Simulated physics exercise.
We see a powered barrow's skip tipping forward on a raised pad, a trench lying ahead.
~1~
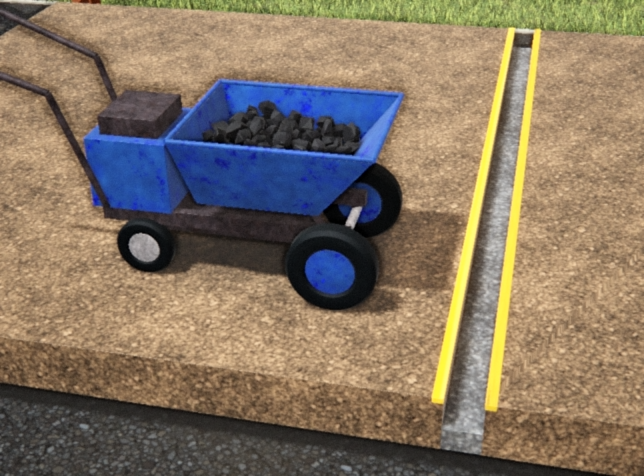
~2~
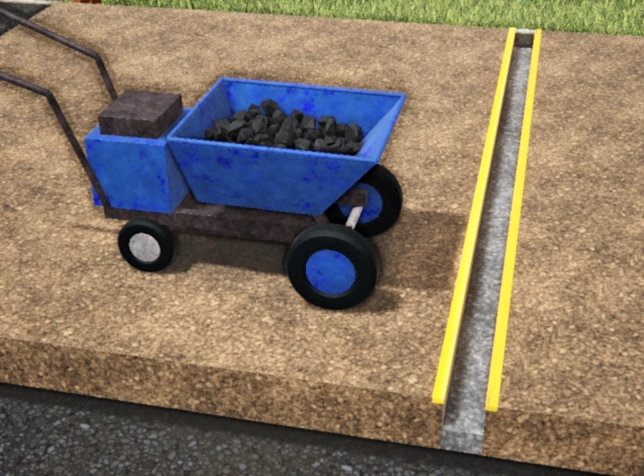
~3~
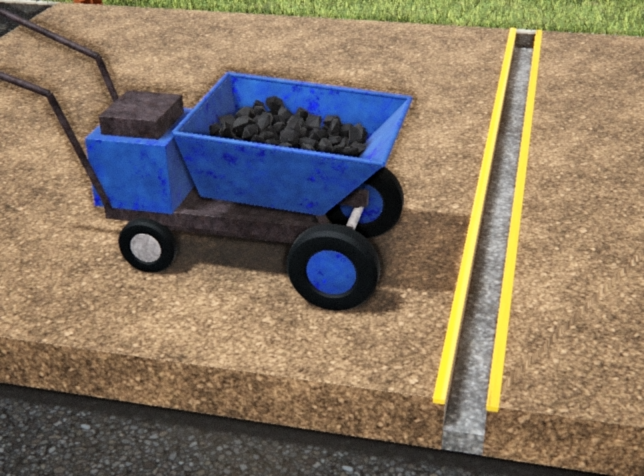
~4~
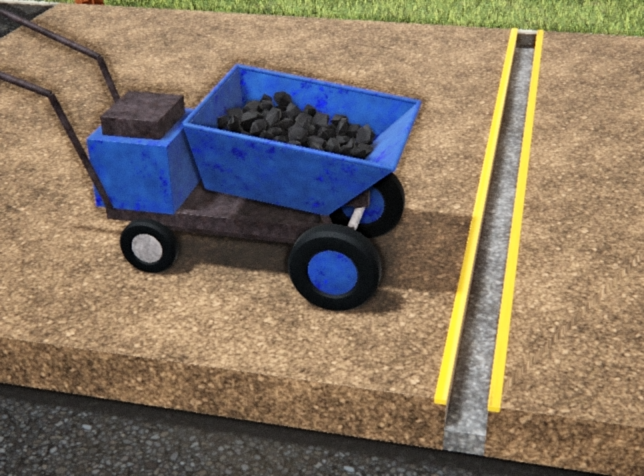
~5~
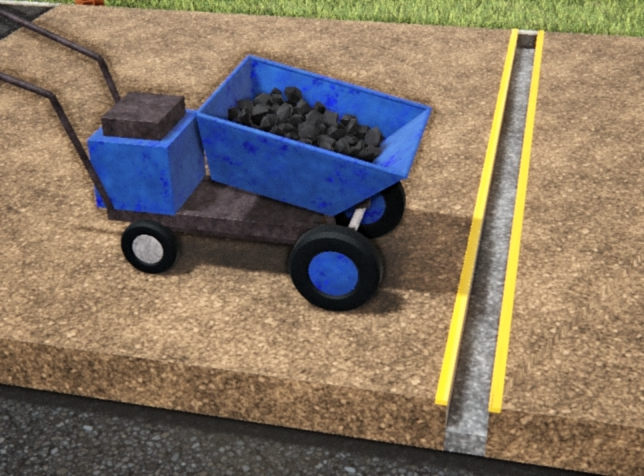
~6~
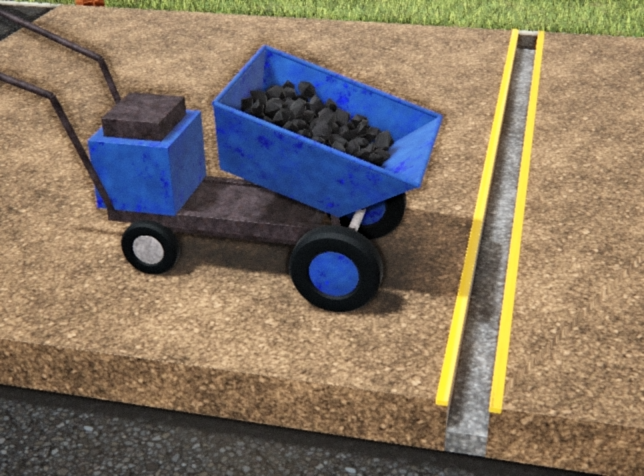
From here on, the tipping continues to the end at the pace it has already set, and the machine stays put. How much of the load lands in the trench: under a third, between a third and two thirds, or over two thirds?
The trench gets at least one third but no more than two thirds of the load.
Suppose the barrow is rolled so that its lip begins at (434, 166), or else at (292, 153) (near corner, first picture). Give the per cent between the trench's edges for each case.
Well, you'd get roughly 0 per cent from the first place and roughly 30 per cent from the second.
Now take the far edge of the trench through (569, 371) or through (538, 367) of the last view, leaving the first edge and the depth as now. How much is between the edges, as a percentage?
Lab note: Try one 100 per cent, try two 90 per cent.
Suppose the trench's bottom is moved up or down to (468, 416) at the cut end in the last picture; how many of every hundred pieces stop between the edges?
I'd put it at about 30 in a hundred.
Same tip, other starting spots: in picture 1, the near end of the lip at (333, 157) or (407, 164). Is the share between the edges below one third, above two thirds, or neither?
First the middle third, then under a third.
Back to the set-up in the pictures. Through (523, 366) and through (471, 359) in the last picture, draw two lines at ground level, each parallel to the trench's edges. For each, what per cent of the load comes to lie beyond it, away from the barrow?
That's 30 per cent for the first and 70 per cent for the second.
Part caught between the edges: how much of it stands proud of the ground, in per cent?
Around 35 per cent.
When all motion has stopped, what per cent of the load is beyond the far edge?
It works out to roughly 45 percent.
Soon after the last picture, skip tipped steeply; all in the skip.
A little later, skip tipped right over; most in the skip; a small part in or heaped over the trench; a small part beyond it; a stray few falling.
Later still, skip tipped right over; a small part in the skip; about half in or heaped over the trench; about half beyond it.
At rest, skip tipped right over; a small part in the skip; about half in or heaped over the trench; about half beyond it.
